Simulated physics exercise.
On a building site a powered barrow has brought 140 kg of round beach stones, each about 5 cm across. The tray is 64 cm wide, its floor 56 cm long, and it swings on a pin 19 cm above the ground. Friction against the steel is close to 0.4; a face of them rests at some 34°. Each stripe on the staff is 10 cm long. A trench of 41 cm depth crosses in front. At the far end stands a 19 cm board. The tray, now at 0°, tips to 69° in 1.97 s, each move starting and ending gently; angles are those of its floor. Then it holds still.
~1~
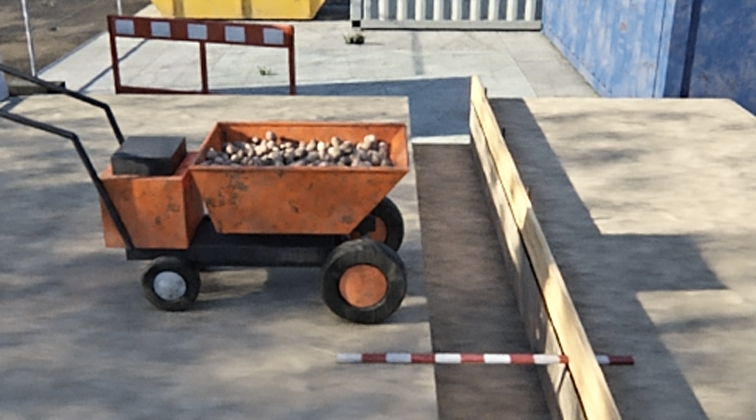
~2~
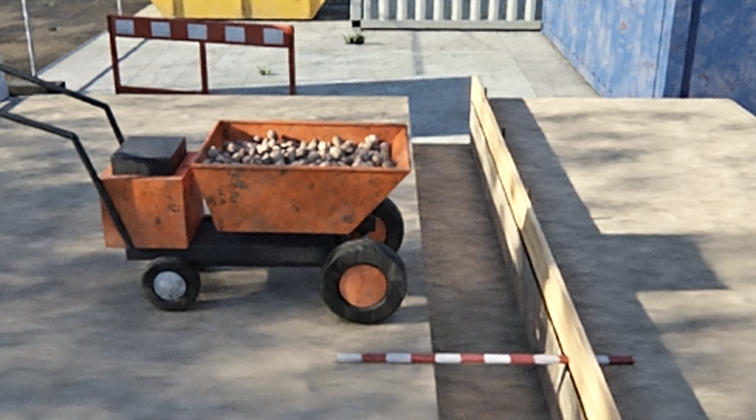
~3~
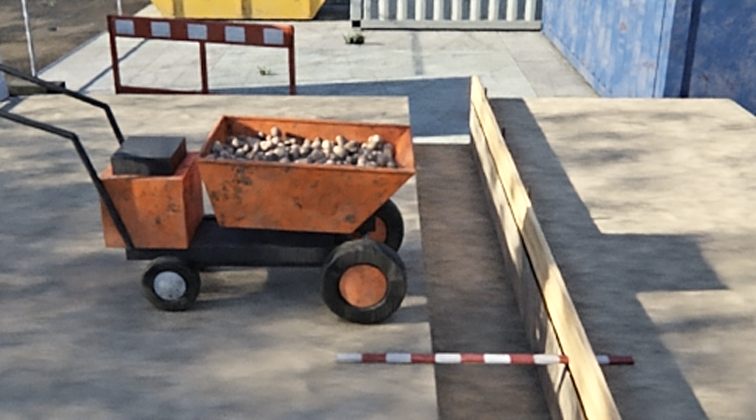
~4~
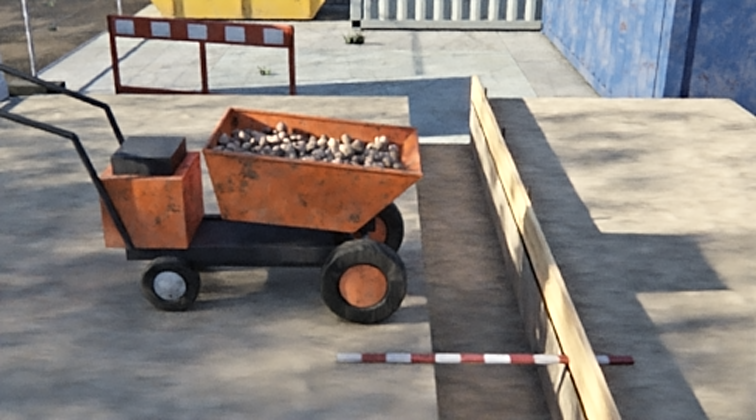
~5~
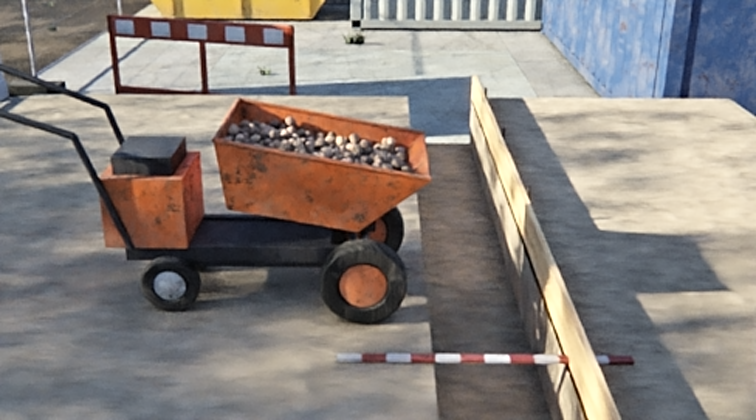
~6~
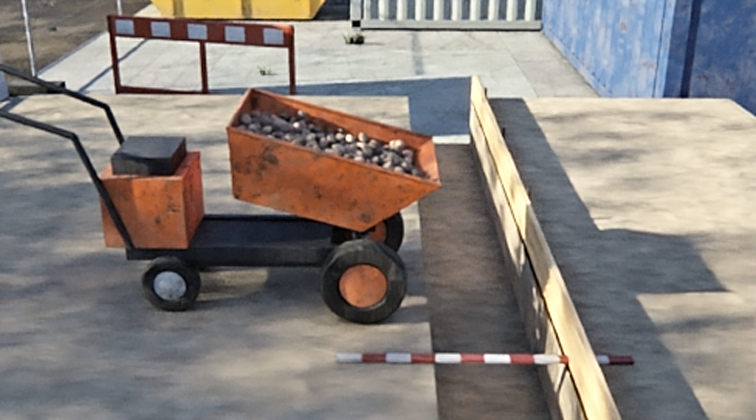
An orange powered barrow loaded with round stones stood still beside a trench and wooden board while its tray slowly tilted, the back rising and the front lip moving right and slightly down.
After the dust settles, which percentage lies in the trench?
Roughly 99 per cent ends in the trench.
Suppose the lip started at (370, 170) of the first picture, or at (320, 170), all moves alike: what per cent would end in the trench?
First some 100, then 100 per cent.
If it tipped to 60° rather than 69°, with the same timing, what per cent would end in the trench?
Then about 90 per cent.
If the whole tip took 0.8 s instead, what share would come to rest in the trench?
In that case some 90 per cent.
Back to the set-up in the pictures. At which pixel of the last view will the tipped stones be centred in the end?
Around (499, 355).
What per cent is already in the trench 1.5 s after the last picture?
About 60 per cent by then.
Then, 0.9 s after the last picture the floor is at 58°, 99 % in the tray, 1 % in the trench; the foremost stones are at (506, 242).
Then, 1.5 s after the last picture the floor is at 69°, 39 % in the tray, 59 % in the trench, 1 % past the trench; the foremost stones are at (573, 271).
Then, 1.8 s after the last picture the floor is at 69°, 17 % in the tray, 82 % in the trench, 1 % past the trench; the foremost stones are at (600, 283).
Then, 3.8 s after the last picture the floor is at 69°, 0 % in the tray, 99 % in the trench, 1 % past the trench; the foremost stones are at (608, 288).
